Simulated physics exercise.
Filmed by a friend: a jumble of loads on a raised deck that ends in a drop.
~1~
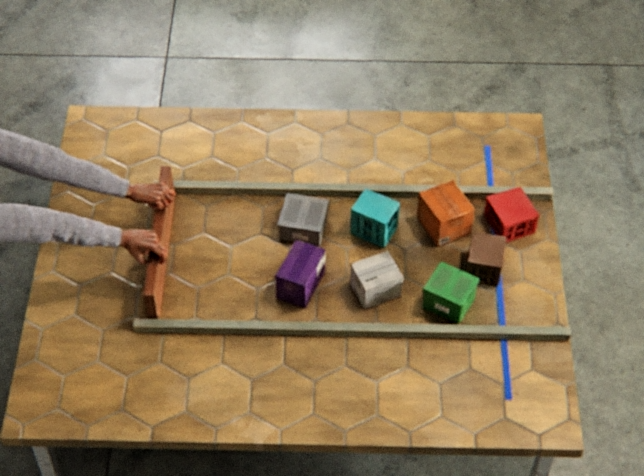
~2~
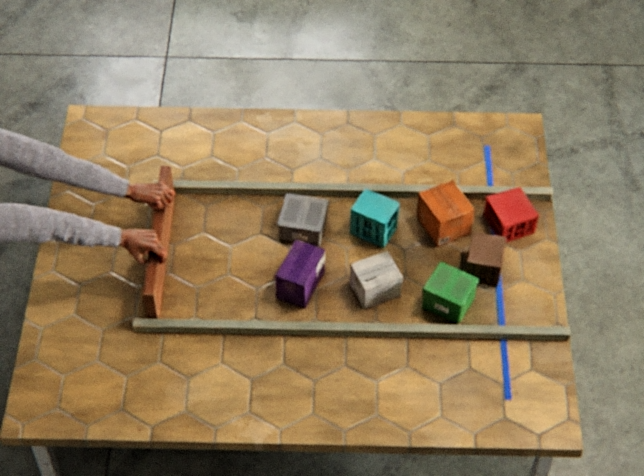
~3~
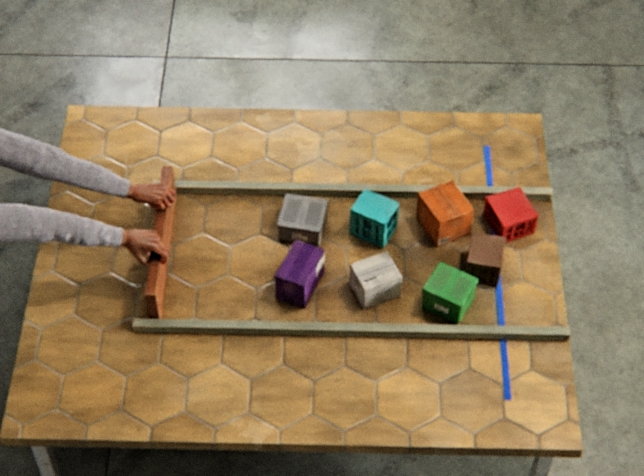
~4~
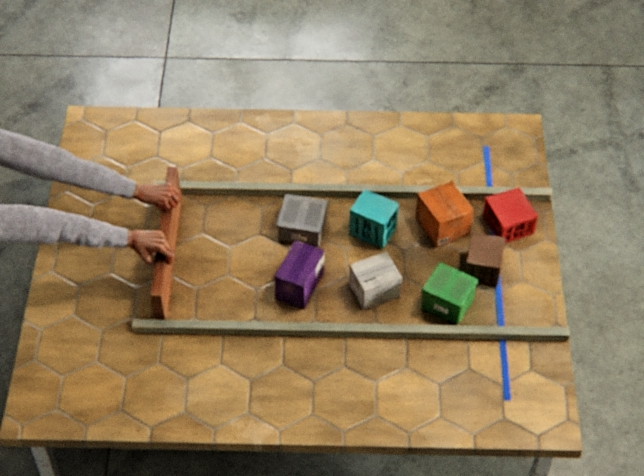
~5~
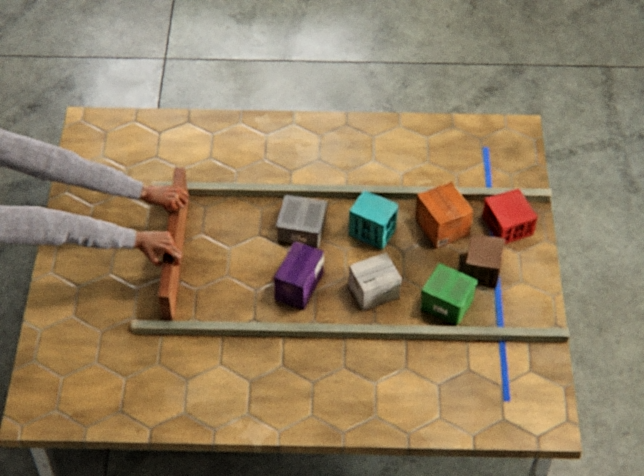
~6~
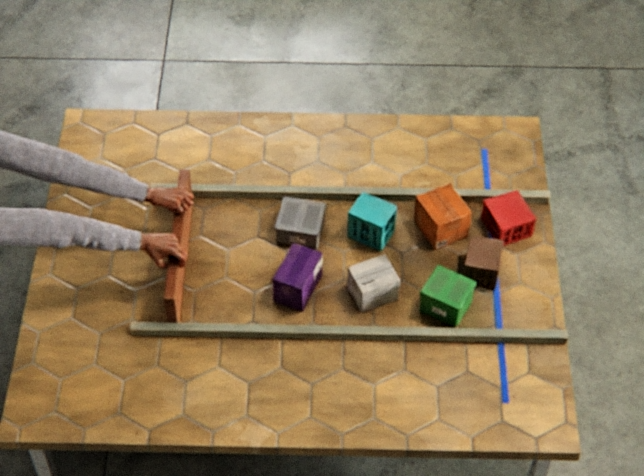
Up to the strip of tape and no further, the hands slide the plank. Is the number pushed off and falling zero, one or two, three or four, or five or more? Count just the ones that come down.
It is three or four.
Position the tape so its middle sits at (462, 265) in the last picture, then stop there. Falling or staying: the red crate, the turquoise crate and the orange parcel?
Note: Red crate falls away / turquoise crate stays up top / orange parcel falls away.
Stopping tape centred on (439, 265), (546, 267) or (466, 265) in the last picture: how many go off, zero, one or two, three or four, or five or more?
One to two; five or over; 3 or 4.
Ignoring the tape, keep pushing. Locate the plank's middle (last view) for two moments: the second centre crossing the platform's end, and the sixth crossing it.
At (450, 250) for the second, at (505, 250) for the sixth.
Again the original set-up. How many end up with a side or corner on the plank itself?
2.
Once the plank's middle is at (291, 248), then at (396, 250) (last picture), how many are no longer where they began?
Counts: 2 and 7.
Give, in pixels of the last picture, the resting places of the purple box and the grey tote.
About (514, 278), and about (514, 225).
Early on, none off yet; red crate at rest near (508, 218); brown crate at rest near (483, 262); green tote at rest near (447, 297).
A while later, none off yet; red crate travelled a little near (530, 220); brown crate at rest near (483, 262); green tote travelled about its own width near (486, 302).
Finally, the number that fall off is three or four; lost, turquoise crate, orange parcel, green tote and red crate.
